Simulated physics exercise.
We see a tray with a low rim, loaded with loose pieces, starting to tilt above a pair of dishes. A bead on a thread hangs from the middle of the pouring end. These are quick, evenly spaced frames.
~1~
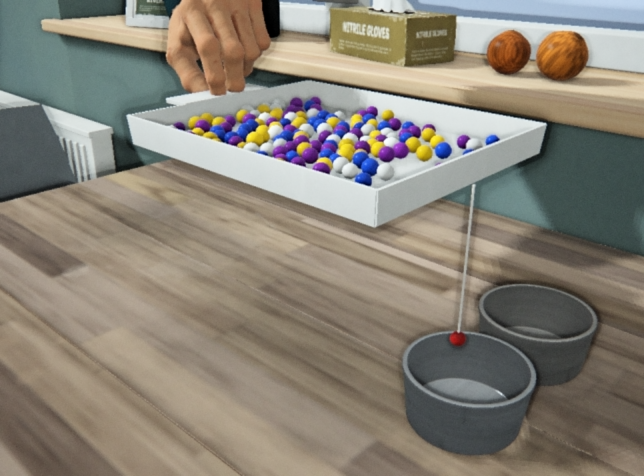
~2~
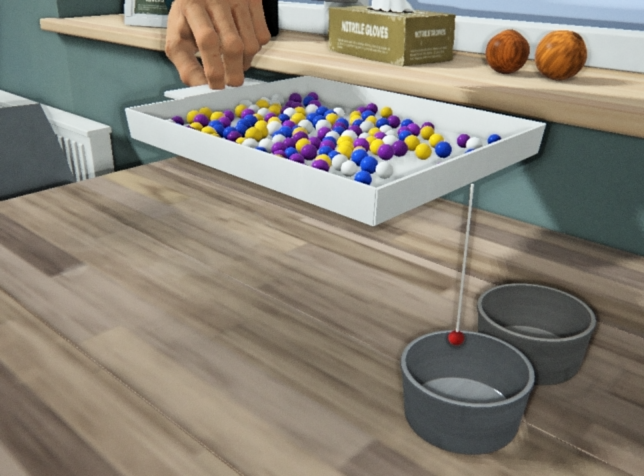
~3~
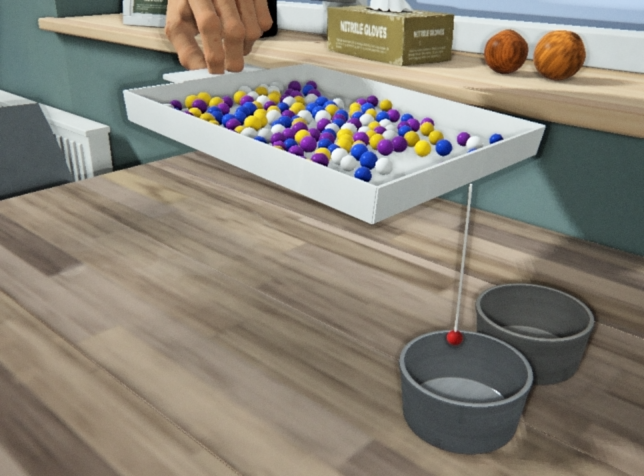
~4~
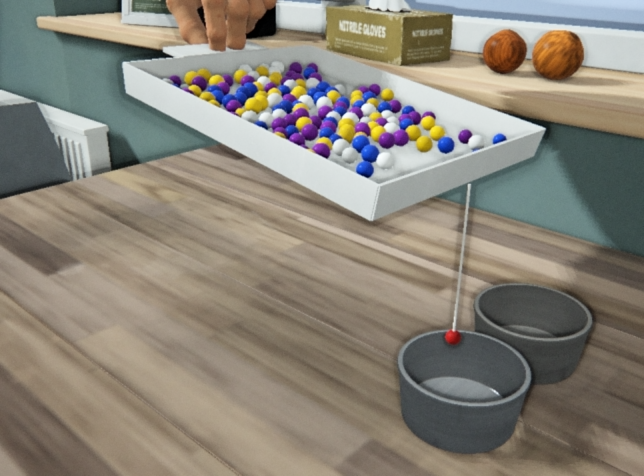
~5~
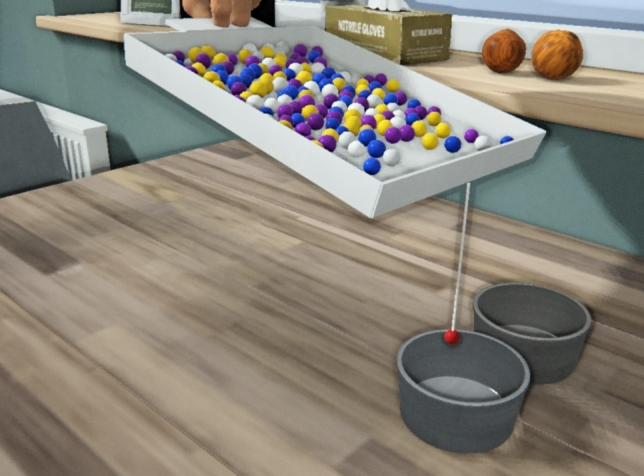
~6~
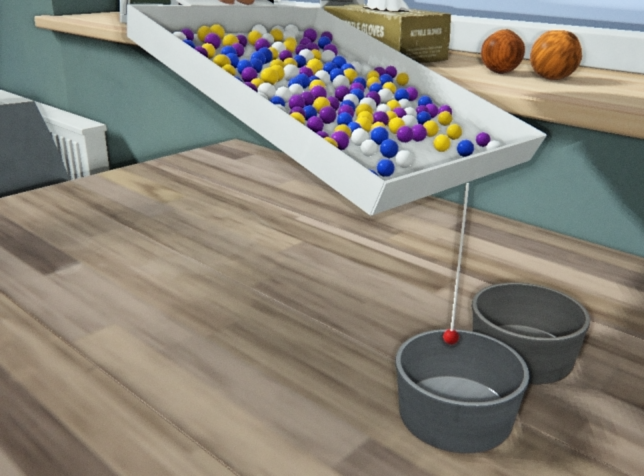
A white tray of small colourful beads was raised at its far left end by a hand, tilting more and more steeply above two grey dishes, and the beads began sliding toward its lower end.
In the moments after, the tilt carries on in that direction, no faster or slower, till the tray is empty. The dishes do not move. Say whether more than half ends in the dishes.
In the dishes lies under half of it.
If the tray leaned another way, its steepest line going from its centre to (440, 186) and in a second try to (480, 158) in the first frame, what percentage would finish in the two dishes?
Near 10 % and 80 %.
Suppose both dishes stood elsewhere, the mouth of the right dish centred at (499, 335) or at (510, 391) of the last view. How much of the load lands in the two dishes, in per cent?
First some 20, then 20 per cent.
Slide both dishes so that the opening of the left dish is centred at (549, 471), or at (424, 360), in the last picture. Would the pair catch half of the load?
One: Under half. Two: The smaller part.
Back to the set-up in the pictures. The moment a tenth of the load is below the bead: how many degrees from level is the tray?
At some 85 degrees.
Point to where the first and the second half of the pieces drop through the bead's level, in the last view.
Around (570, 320) and then (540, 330).
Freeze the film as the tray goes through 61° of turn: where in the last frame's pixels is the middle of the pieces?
Near (471, 128).
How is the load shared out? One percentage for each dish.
For the left dish some 0 %, for the right dish some 30 %.
Soon after the last picture, tray tipped steeply; nearly all on the tray; a stray few in the right dish; a small part in the air.
A little later, tray tipped right over; about half on the tray; a stray few in the left dish; a small part in the right dish; a small part outside both; about a quarter in the air.
Later still, tray tipped past a quarter turn; a stray few in the left dish; about a quarter in the right dish; about two thirds outside both.
By the end, tray tipped past a quarter turn; a stray few in the left dish; about a quarter in the right dish; about two thirds outside both.
